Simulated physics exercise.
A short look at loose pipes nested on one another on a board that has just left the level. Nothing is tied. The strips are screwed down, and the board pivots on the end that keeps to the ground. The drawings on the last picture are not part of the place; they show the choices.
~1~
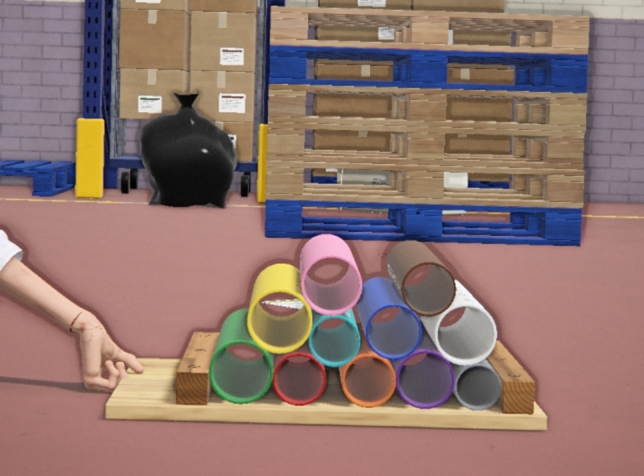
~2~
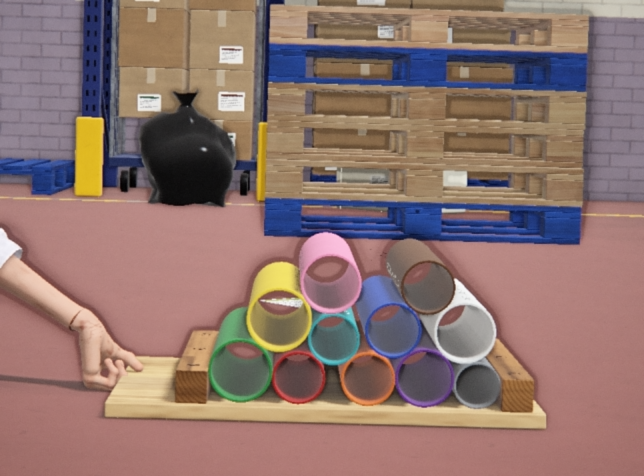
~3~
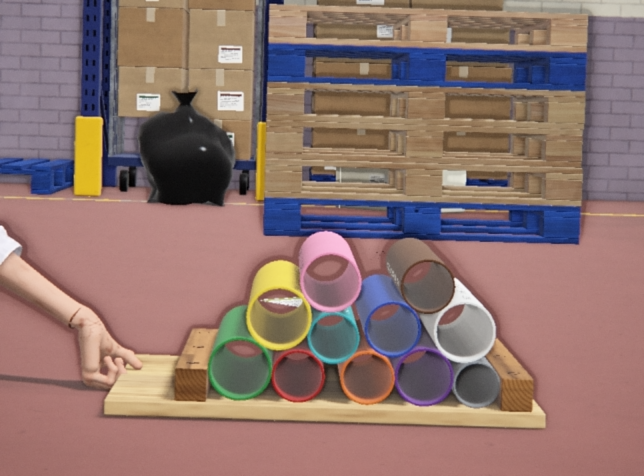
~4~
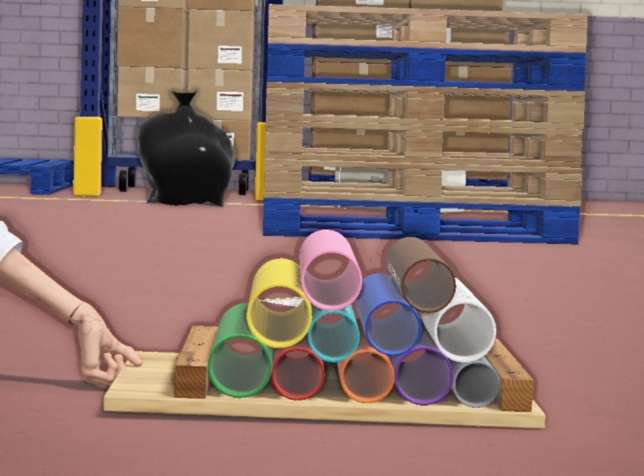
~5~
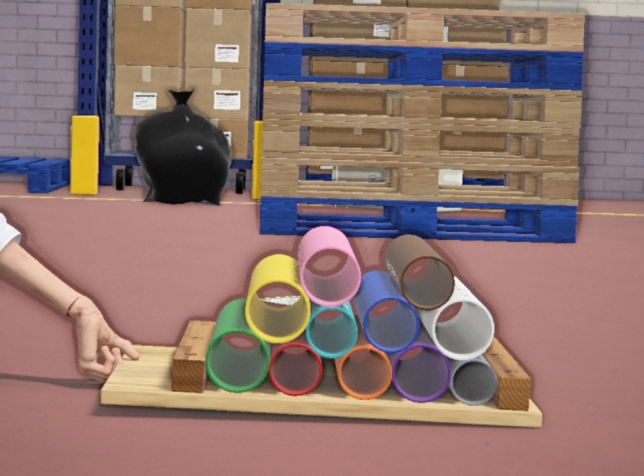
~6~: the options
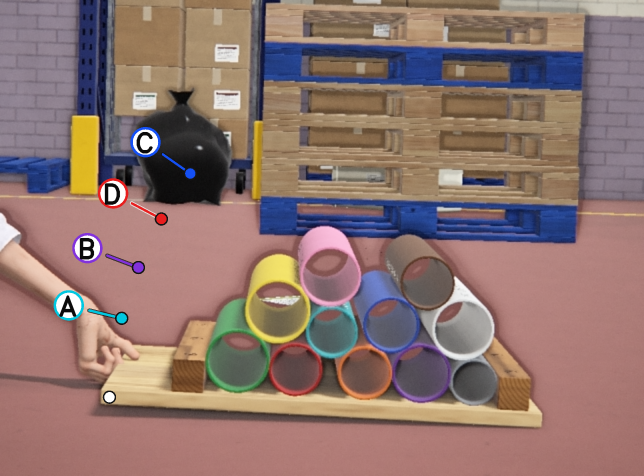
A hand holds the left end of a board of stacked colourful pipes, barely moving.
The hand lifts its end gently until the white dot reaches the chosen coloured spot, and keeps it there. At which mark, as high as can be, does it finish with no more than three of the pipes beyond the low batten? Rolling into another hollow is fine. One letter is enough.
Stop at B.
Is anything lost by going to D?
Yes.
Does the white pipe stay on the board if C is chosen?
The white pipe: No.
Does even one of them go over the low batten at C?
Yes, at C.
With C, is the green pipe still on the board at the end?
Yes, with C.
On the marked copy, A at (122, 318); B at (139, 268); C at (191, 174); D at (162, 219); the white dot at (109, 397).
Following B. Soon after the start, board at 14°.
Later, board at 19°.
In the end, board at 19°, two over the low batten (white, brown).
As for the rest, A two over the low batten (white, brown); C six over the low batten; D six over the low batten.
